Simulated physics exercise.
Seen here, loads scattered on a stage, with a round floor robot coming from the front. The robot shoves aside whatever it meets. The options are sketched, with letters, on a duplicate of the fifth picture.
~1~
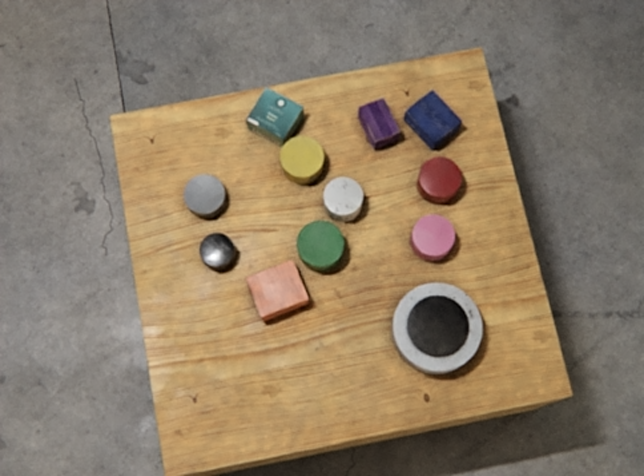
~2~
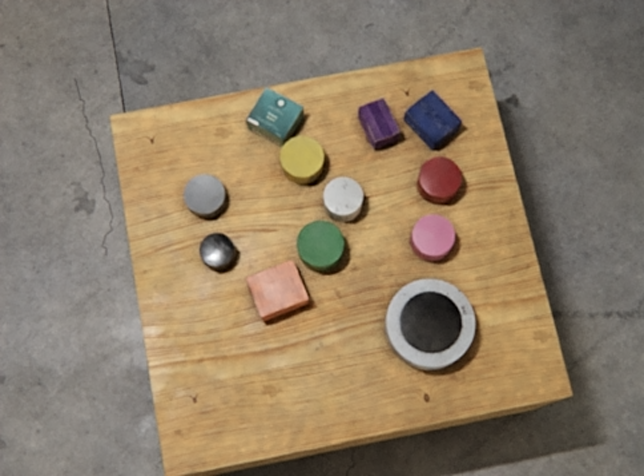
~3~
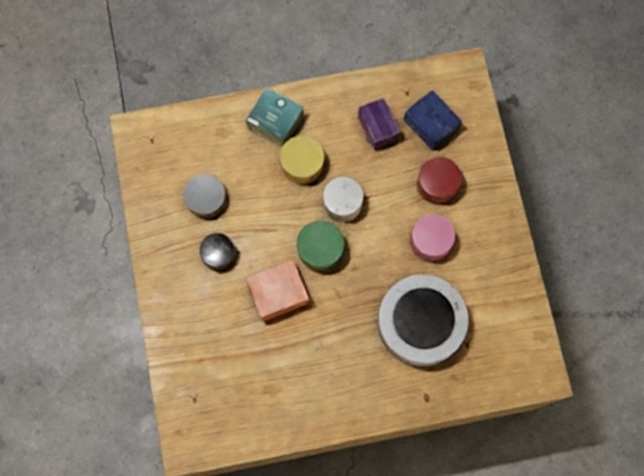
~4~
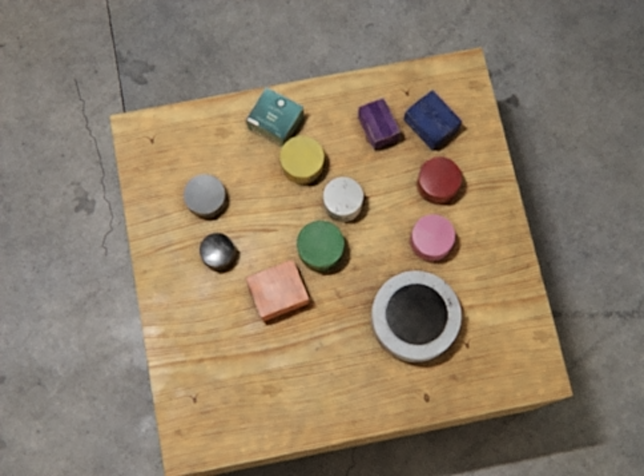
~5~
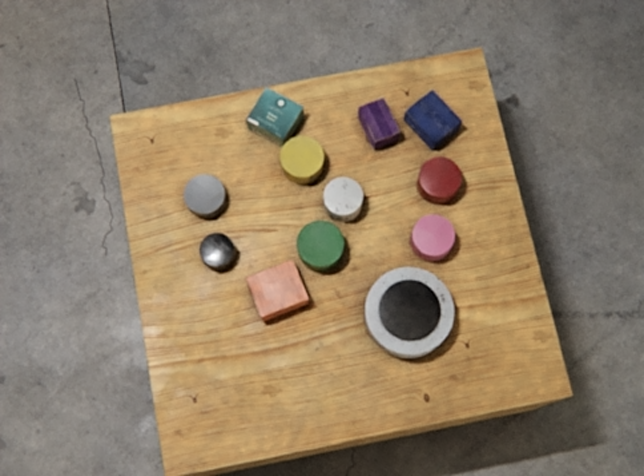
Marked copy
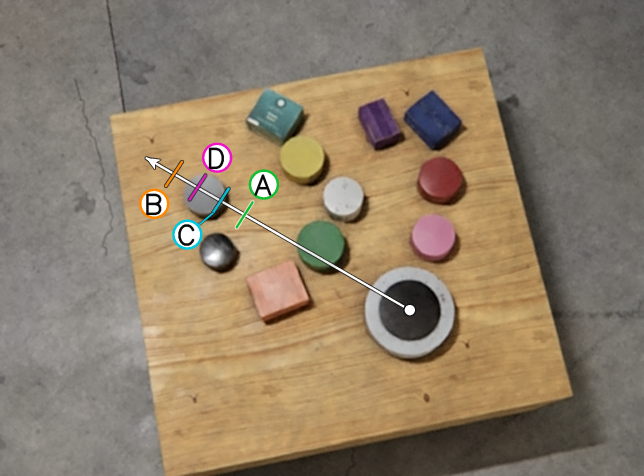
A round grey robot with a black top slides slowly left and slightly upward across the lower right of a square wooden stage, seen from above on a cracked concrete floor. Turquoise, purple and blue boxes sit along the top, with yellow, white, green, red, pink, grey and black round pieces and an orange block below. Everything else stays still, and the camera does not move.
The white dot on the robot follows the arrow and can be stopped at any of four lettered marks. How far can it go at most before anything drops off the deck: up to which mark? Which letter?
It can go as far as B.
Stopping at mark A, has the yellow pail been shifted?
By then, no.
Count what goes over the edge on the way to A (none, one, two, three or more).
By then, none.
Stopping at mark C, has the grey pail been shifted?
Yes.
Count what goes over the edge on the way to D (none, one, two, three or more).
By then, none.
On the marked copy, A at (244, 215); B at (174, 174); C at (221, 201); D at (197, 187); the arrow from (410, 310) to (147, 158); the white dot at (410, 310).
Following B. Soon after the start, robot (323, 264); orange crate (262, 293); green pail (282, 213).
Later, robot (240, 216); black canister (194, 255); grey pail (187, 187).
In the end, robot (176, 179); grey pail (124, 150); green pail (226, 135); nothing has fallen.
As for the rest, A is safe but short; C is safe but short; D is safe but short.
